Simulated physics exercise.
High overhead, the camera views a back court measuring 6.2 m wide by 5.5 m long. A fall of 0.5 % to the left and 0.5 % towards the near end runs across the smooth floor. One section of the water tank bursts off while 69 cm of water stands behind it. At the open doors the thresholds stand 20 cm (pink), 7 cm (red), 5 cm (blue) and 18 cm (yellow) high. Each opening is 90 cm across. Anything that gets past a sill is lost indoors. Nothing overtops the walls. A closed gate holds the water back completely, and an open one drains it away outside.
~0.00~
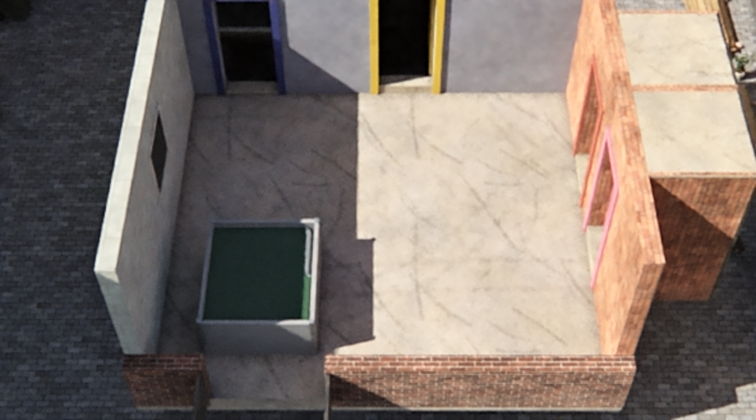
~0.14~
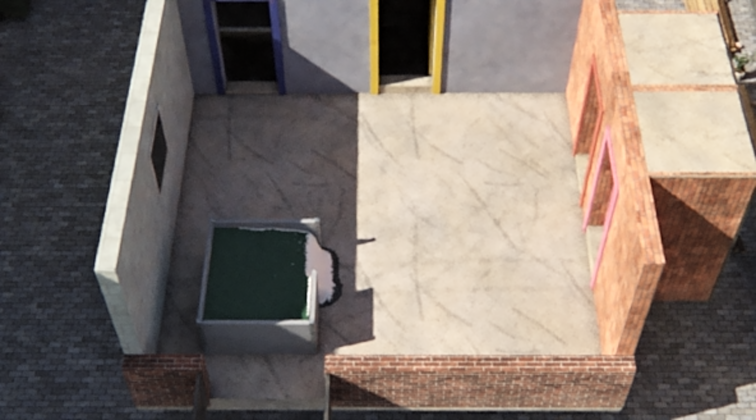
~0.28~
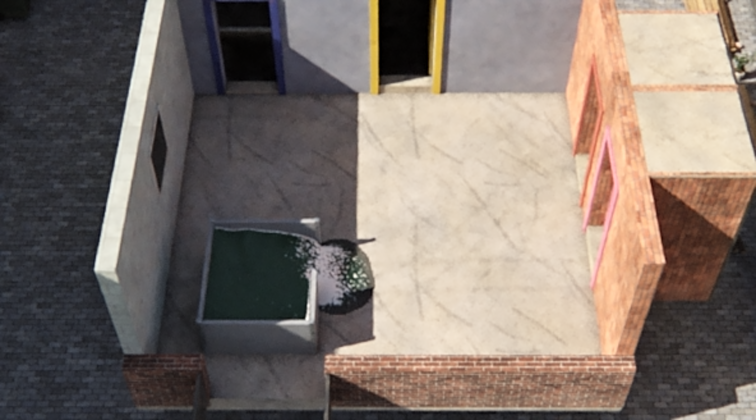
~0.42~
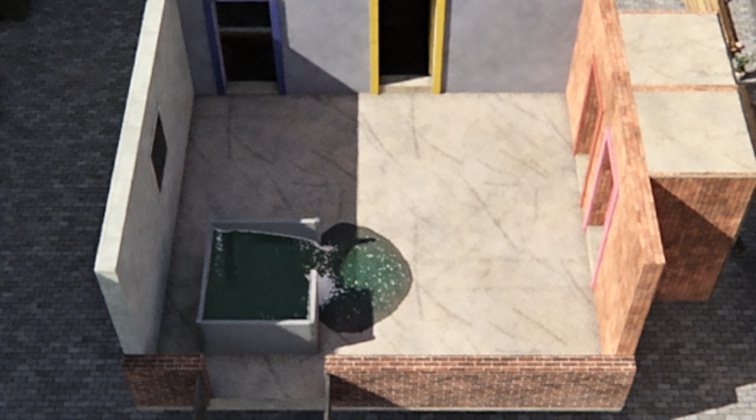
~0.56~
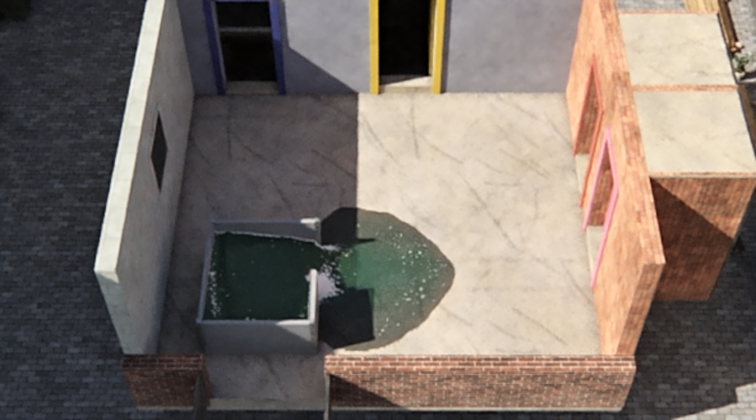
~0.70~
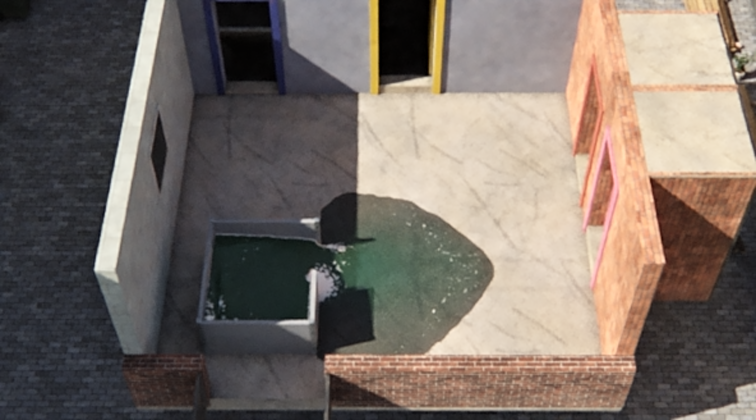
The clip opens on a high view of a walled courtyard, where a square tank of dark green water sits still at the lower left. Part of its right side gives way, and water bursts out in white froth, then spreads rightward across the pale floor in a widening green sheet.
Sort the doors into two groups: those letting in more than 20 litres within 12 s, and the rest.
The pink door goes with the rest; the red door goes in the first group; the blue door goes with the rest; the yellow door goes with the rest.
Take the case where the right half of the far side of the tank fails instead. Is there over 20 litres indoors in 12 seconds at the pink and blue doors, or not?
Pink short, blue beyond.
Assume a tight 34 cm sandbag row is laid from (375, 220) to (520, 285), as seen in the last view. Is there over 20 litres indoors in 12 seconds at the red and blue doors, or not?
Against the limit, the red door stays within it and the blue door stays within it.
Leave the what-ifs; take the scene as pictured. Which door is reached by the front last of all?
That would be the blue door.
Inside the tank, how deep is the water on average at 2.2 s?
Roughly 33 centimetres.
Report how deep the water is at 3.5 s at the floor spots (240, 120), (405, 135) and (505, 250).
Around 0 cm, 1 cm and 3 cm, in the order given.
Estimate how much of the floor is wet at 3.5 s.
Covered: Roughly 55 %.
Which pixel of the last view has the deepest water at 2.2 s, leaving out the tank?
Location: Approx. (601, 382).
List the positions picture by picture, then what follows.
In the first picture, the water tank at (261, 273) is whole and still, 69 cm deep.
In the second picture, water pours out at (315, 268) and has run 0.5 m, to (328, 301); typically 6 cm deep outside, 69 cm at the water tank's back.
In the third picture, water pours out at (315, 269) and has run 0.8 m, to (361, 301); typically 10 cm deep outside, 69 cm at the water tank's back.
In the fourth picture, water pours out at (315, 269) and has run 1.3 m, to (406, 280); typically 6 cm deep outside, 65 cm at the water tank's back.
In the fifth picture, water pours out at (315, 269) and has run 1.9 m, to (447, 267); typically 4 cm deep outside, 57 cm at the water tank's back.
In the sixth picture, the front is at (483, 260), 2.5 m from the gap at (315, 269); 4.7 m2 of floor is under water; 59 cm left at the back of the water tank.
After 1.4 s water covers 40 % of the floor and is deepest (30 cm) near (329, 274); pink door 6 cm at the sill, 0 L in, red door not reached, blue door not reached, yellow door not reached.
After 2.2 s water covers 55 % of the floor and is deepest (30 cm) near (601, 382); pink door 19 cm at the sill, 0 L in, red door 13 cm at the sill, 6 L in, blue door not reached, yellow door not reached.
After 3.5 s water covers 55 % of the floor and is deepest (18 cm) near (508, 371); pink door 12 cm at the sill, 0 L in, red door 10 cm at the sill, 29 L in, blue door not reached, yellow door 2 cm at the sill, 0 L in.
After 7.0 s water covers 75 % of the floor and is deepest (9 cm) near (450, 234); pink door 5 cm at the sill, 0 L in, red door 8 cm at the sill, 37 L in, blue door 2 cm at the sill, 0 L in, yellow door 5 cm at the sill, 0 L in.
After 12.0 s water covers 95 % of the floor and is deepest (12 cm) near (154, 382); pink door 4 cm at the sill, 0 L in, red door 4 cm at the sill, 38 L in, blue door 5 cm at the sill, 1 L in, yellow door 4 cm at the sill, 0 L in.
